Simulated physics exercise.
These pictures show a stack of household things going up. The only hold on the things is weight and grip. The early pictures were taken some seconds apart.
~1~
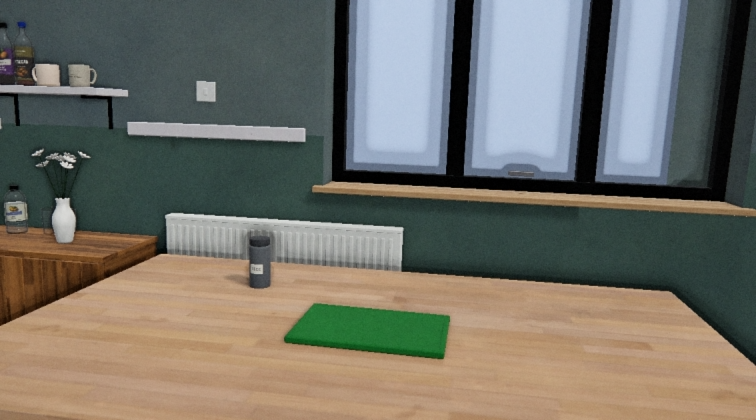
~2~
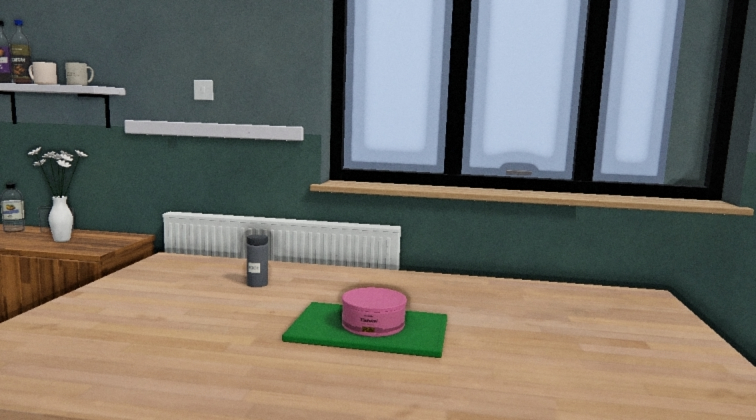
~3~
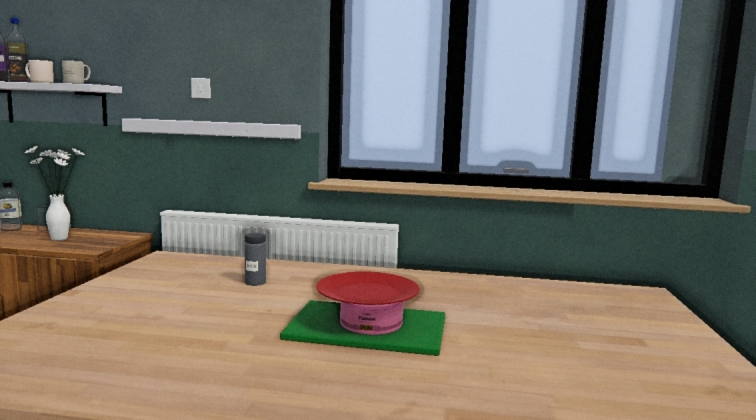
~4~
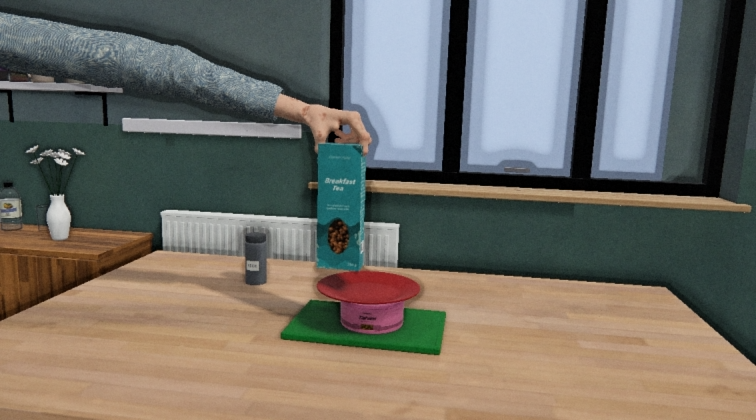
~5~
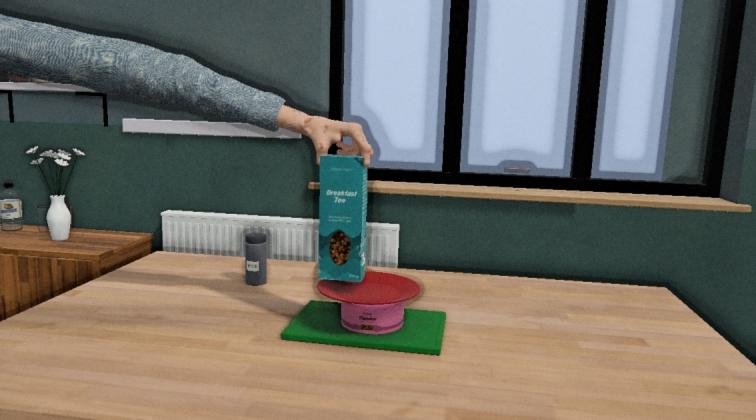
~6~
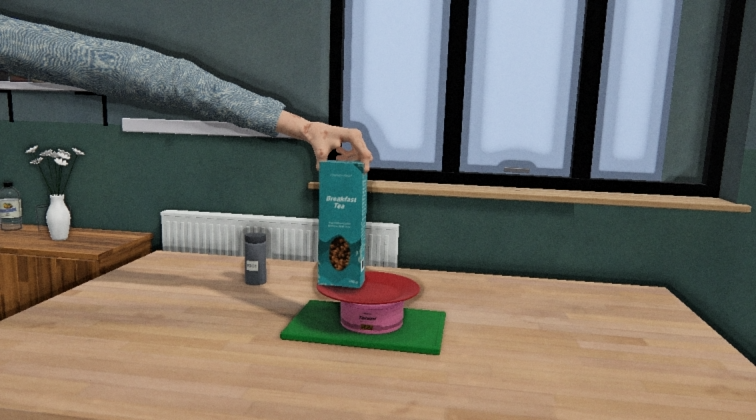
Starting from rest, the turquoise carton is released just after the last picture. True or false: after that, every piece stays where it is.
True.
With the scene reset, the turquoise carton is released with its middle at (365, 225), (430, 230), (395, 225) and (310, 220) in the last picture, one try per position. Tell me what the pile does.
Try 1: Stable. Try 2: Falls over. Try 3: Stable. Try 4: Falls over.
Then, 0.20 s later than the last frame, all is still.
Then, 0.40 s later than the last frame, turquoise carton resting near (342, 224).
When it is over, all 5 as before. End places, in pixels of the last picture, turquoise carton near (342, 224). The pile stays up.
